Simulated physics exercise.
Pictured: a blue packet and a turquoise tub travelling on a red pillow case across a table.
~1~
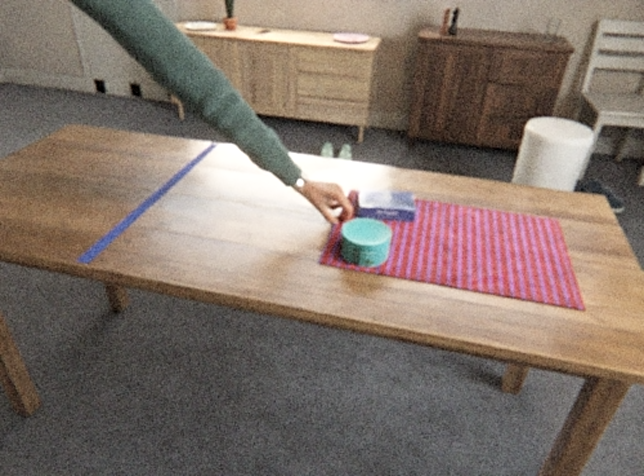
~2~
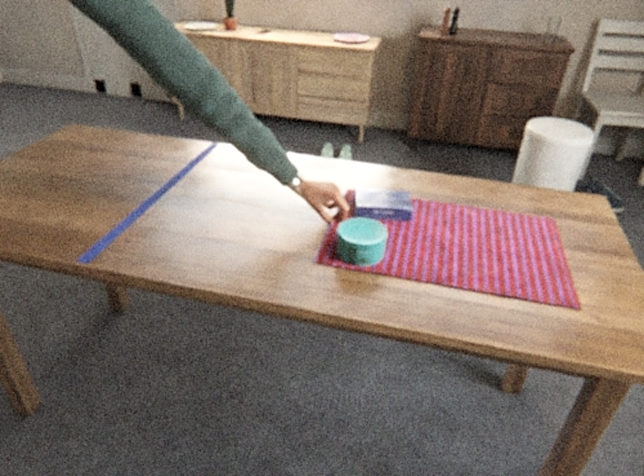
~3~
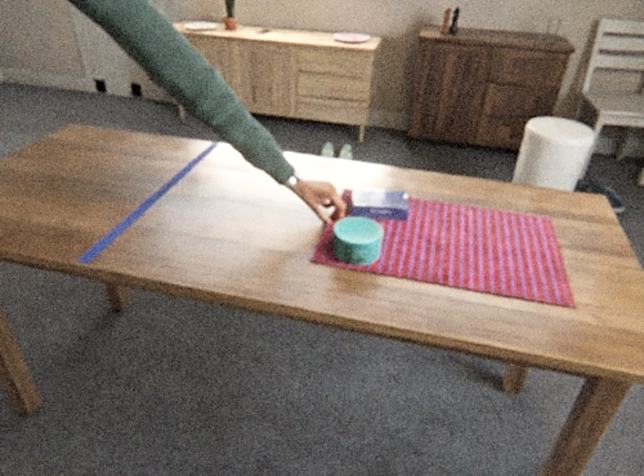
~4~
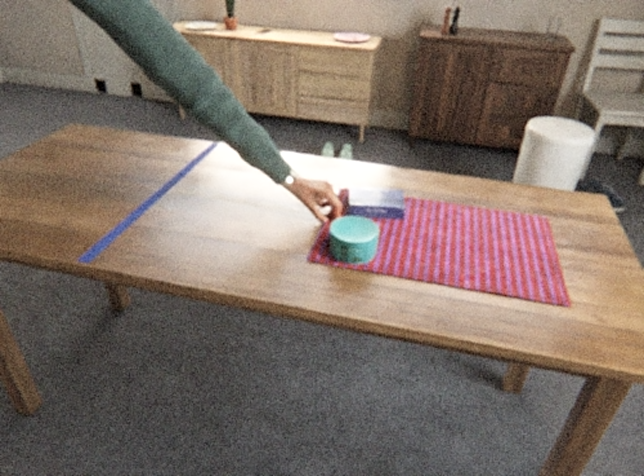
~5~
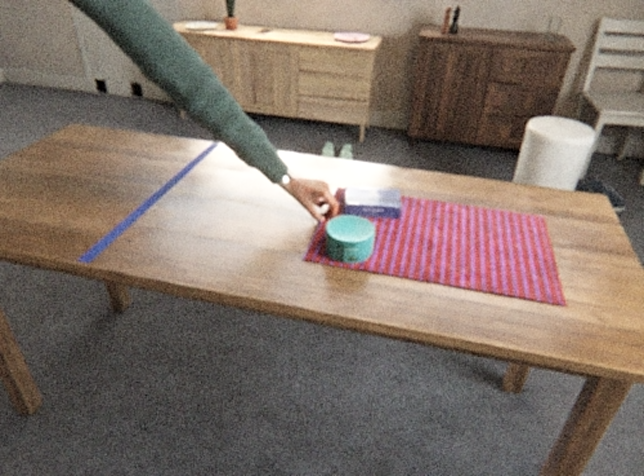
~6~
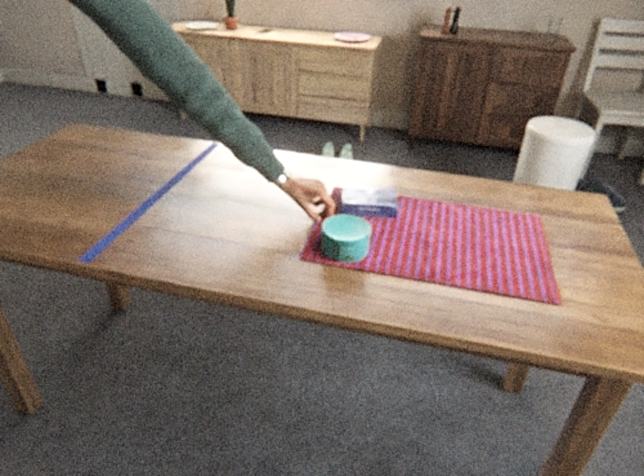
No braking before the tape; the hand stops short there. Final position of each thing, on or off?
Blue packet on; turquoise tub on.
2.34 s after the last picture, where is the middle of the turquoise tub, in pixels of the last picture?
Its middle lies around (170, 209).
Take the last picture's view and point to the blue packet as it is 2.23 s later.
(216, 179).
Then, 2.23 s later than the last view, hem at the tape; blue packet on the cloth near (216, 179); turquoise tub on the cloth near (172, 210).
Finally, hem at the tape; blue packet on the cloth near (214, 178); turquoise tub on the cloth near (170, 209). The blue packet keeps its seat and the turquoise tub stays on the cloth.
